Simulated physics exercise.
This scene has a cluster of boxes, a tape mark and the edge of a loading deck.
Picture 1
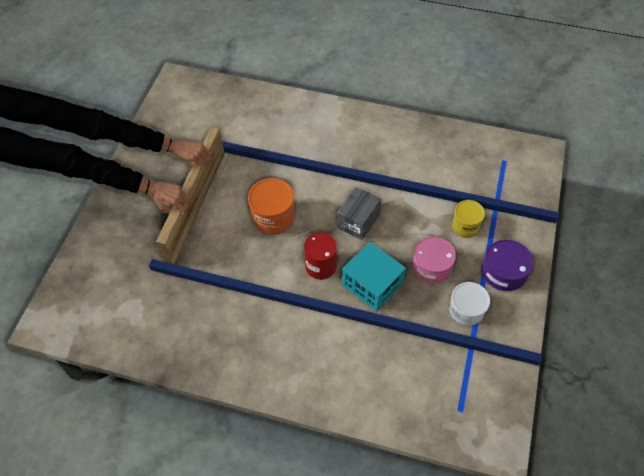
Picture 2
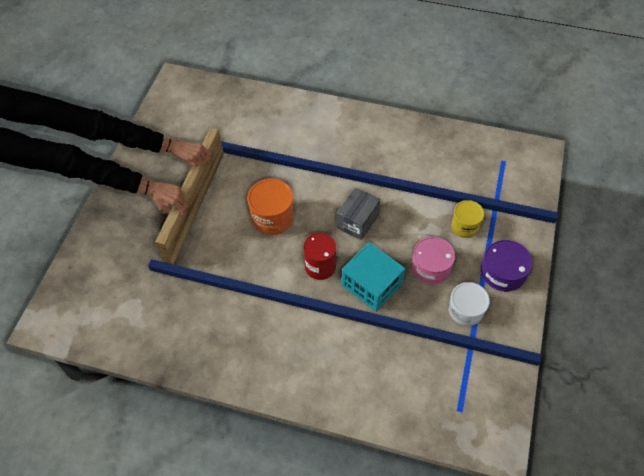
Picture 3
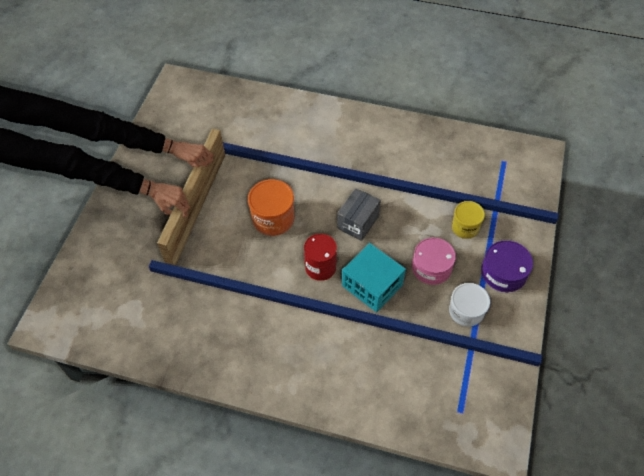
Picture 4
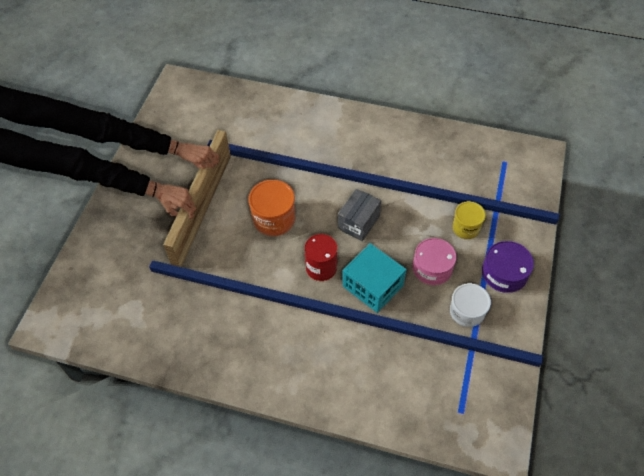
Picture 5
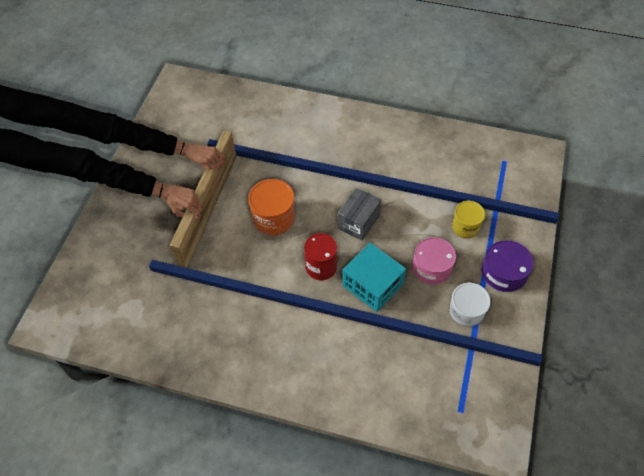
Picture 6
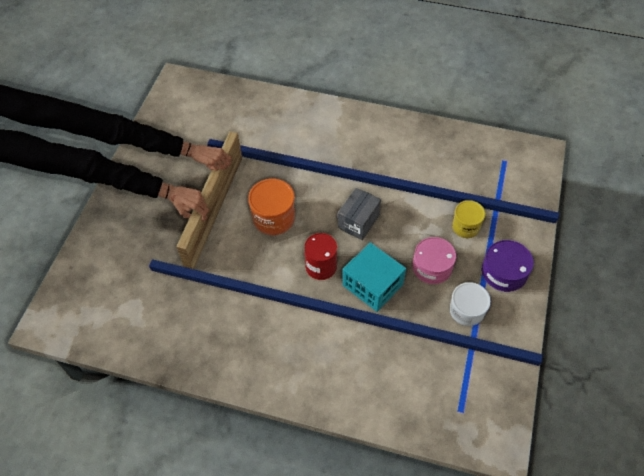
A wooden plank, gripped by two black-sleeved hands at the left of a mottled board on a grey floor, seen from above at a slant, slides a short way right between two dark blue rails. Ahead of it sit orange, red, turquoise, grey, pink, yellow, white and purple containers, the last few near a blue tape line. The containers and camera stay still.
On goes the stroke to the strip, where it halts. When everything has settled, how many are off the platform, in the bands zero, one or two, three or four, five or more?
Off the platform: One or two.
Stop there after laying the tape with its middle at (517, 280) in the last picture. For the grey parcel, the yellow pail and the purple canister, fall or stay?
Outcome - grey parcel: It stays up there; yellow pail: It is not there; purple canister: It is not there.
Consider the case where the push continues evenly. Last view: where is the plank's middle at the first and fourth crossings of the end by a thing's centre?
Earlier crossing: About (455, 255); later crossing: About (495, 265).
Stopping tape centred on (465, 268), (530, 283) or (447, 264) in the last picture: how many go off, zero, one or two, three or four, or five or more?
Taking the places in the order asked: One to two, then 5 or more, then none at all.
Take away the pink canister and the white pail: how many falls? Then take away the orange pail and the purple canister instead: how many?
1 in the first case, 1 in the second.
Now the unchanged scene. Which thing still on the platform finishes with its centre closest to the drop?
Foremost is the pink canister.
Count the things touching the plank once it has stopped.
It touches 3.
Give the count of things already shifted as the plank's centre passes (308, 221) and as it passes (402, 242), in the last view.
The first number is 2, the next one 6.
Soon after, none off yet; purple canister at rest near (507, 266); white pail at rest near (469, 305); yellow pail at rest near (468, 220).
Then, none off yet; purple canister at rest near (507, 266); white pail moved a little near (479, 307); yellow pail at rest near (468, 220).
At rest, the number that fall off is one or two; fallen, white pail and purple canister.
